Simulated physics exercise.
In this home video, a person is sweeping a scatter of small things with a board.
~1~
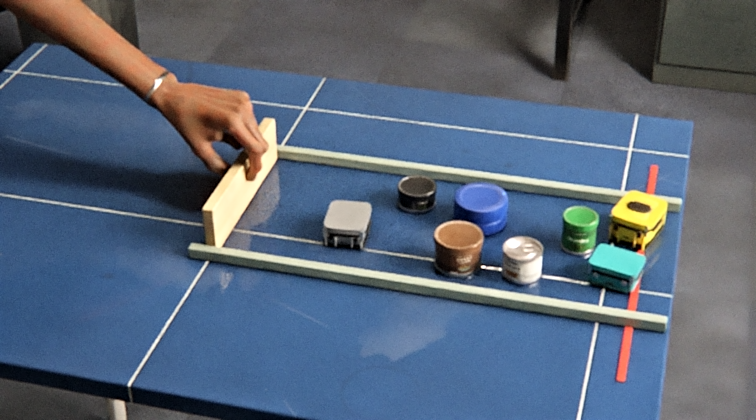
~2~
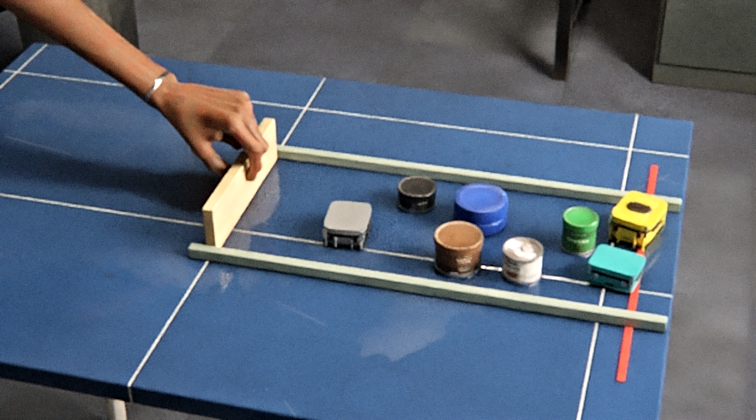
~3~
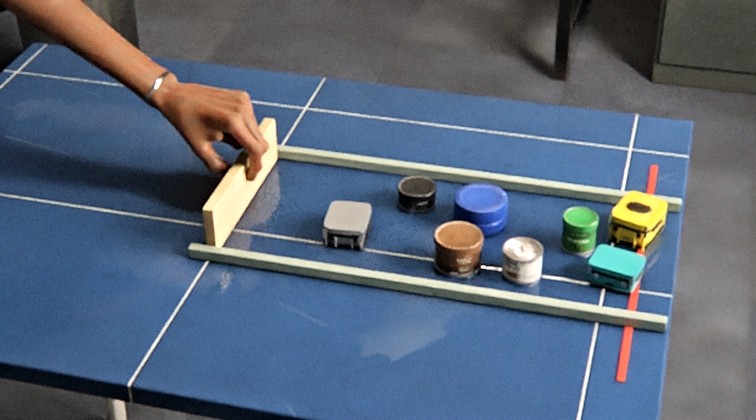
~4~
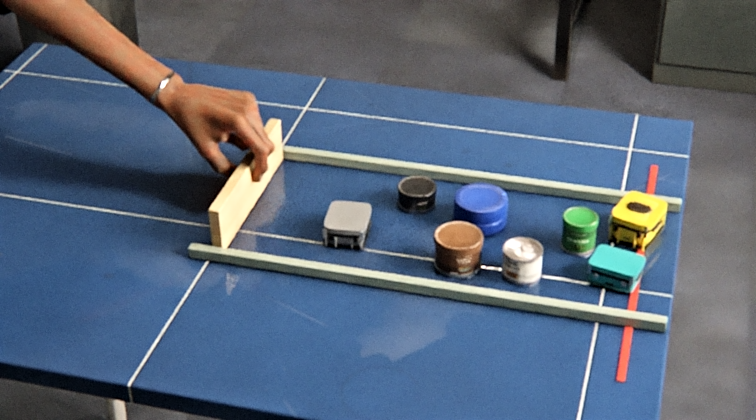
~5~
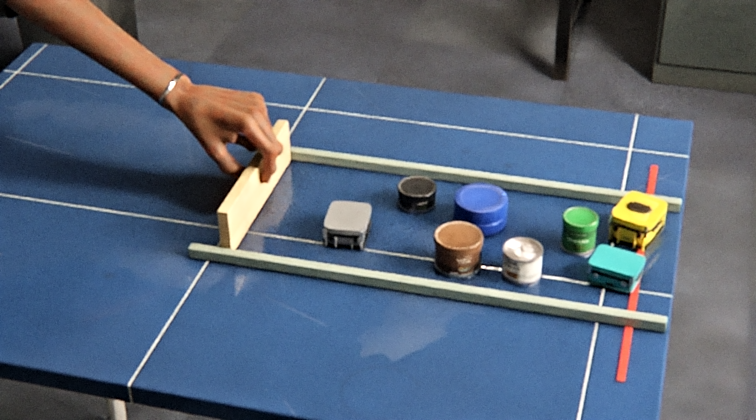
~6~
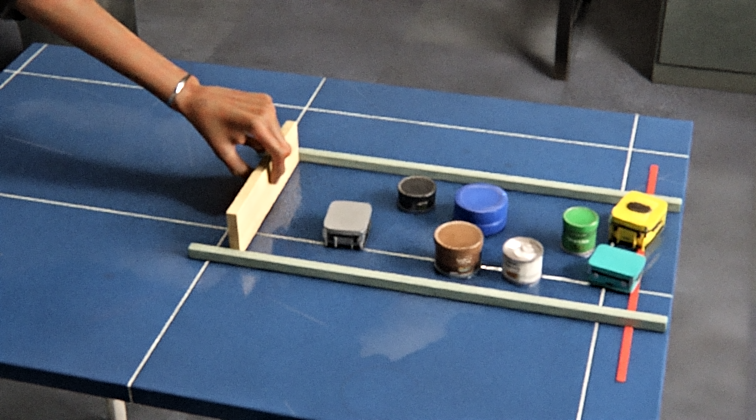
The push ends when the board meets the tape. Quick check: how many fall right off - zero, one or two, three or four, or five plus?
Five plus drop.
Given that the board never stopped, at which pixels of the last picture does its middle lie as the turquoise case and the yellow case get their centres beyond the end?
For the turquoise case at (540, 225), for the yellow case at (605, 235).
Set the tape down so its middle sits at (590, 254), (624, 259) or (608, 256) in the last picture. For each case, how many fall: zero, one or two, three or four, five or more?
The falls would be one to two; five or over; three or four.
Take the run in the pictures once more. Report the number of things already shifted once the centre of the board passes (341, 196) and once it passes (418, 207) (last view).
That makes 1 at the first spot and 4 at the second.
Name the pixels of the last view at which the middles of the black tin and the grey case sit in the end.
Going in order: First (667, 215), then (660, 273).
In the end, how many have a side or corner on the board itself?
The figure is 3.
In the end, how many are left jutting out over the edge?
3.
Early on, none off yet; yellow case at rest near (638, 221); turquoise case at rest near (616, 271); green tin at rest near (579, 232).
Finally, the number that fall off is five or more; lost, brown pot, white pot, green tin, turquoise case and yellow case.
